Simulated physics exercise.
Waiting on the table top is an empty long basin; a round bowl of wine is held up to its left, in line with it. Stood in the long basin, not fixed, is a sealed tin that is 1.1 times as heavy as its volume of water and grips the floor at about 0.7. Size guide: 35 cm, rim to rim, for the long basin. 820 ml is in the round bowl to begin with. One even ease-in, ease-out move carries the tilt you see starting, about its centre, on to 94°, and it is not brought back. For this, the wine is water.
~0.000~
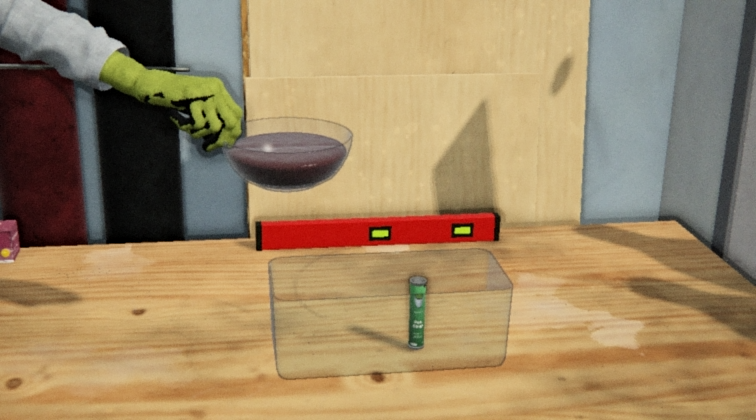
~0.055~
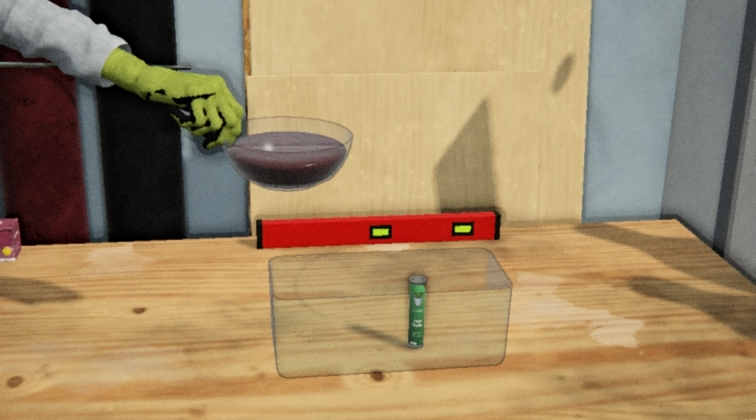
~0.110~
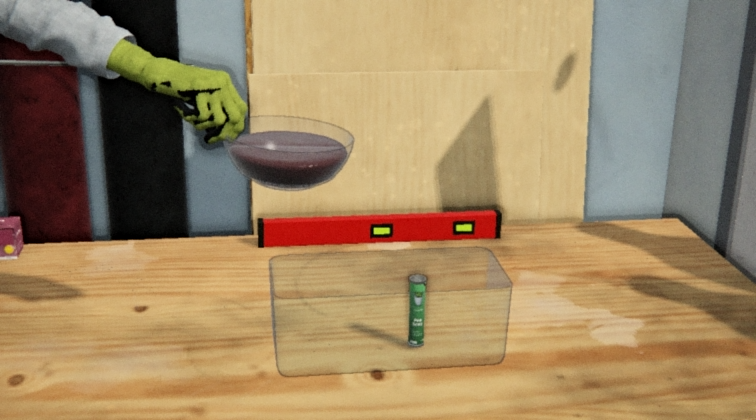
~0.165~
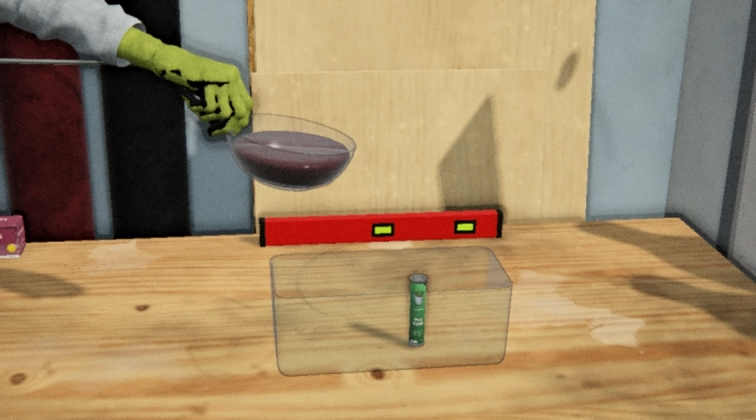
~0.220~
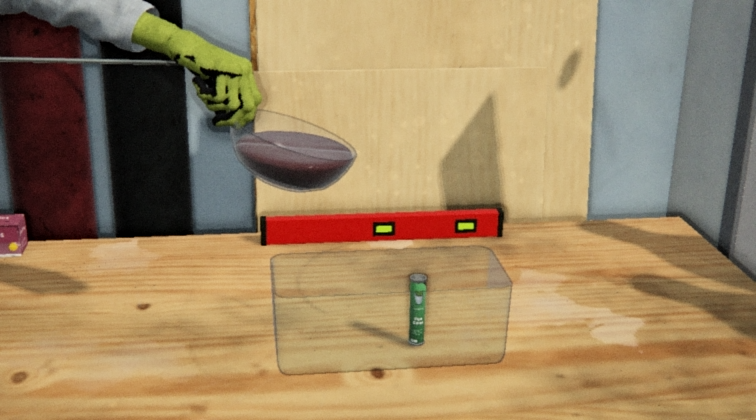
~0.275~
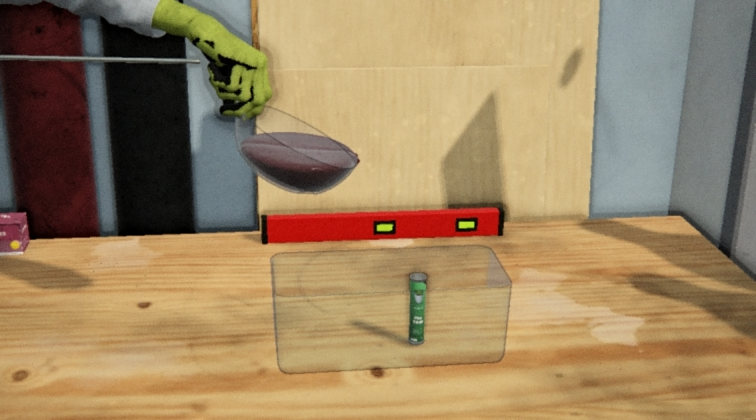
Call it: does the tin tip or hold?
It tips.
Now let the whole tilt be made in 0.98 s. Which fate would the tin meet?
Outcome - the tin ends up overturned.
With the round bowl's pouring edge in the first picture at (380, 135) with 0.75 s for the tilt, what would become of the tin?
Result: Tin upright.
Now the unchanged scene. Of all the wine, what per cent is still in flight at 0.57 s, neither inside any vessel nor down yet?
About 52 per cent.
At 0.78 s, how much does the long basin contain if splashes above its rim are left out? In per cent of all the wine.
Close to 92 in a hundred.
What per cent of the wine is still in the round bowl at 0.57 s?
Roughly 16 percent.
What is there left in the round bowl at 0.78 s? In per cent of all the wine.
Around 1 in a hundred.
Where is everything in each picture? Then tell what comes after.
Tilt 0°; pouring edge (351, 134); surface from (226, 149) to (346, 146); the long basin's rim runs from (271, 280) to (501, 269); the tin's top is at (418, 284), in the first frame.
Tilt 1°; pouring edge (352, 135); surface from (226, 147) to (346, 147), in the second frame.
Tilt 5°; pouring edge (353, 138); surface from (228, 145) to (347, 147), in the third frame.
Tilt 11°; pouring edge (355, 145); surface from (231, 143) to (350, 149), in the fourth frame.
Tilt 19°; pouring edge (355, 153); surface from (235, 142) to (352, 151), in the fifth frame.
Tilt 28°; pouring edge (354, 163); surface from (239, 143) to (351, 155); 3 per cent is over the edge, in the sixth frame.
By 0.57 s the tilt is 81° and 17 per cent is still to pour; the tin stands where it began.
By 0.78 s the tilt is 94° and 1 per cent is still to pour; the tin leans 6°.
By 1.01 s the tilt is 94° and 0 per cent is still to pour; the tin leans 20°.
By 1.25 s the tilt is 94° and 0 per cent is still to pour; the tin lies on its side.
At rest the tin lies on its side.
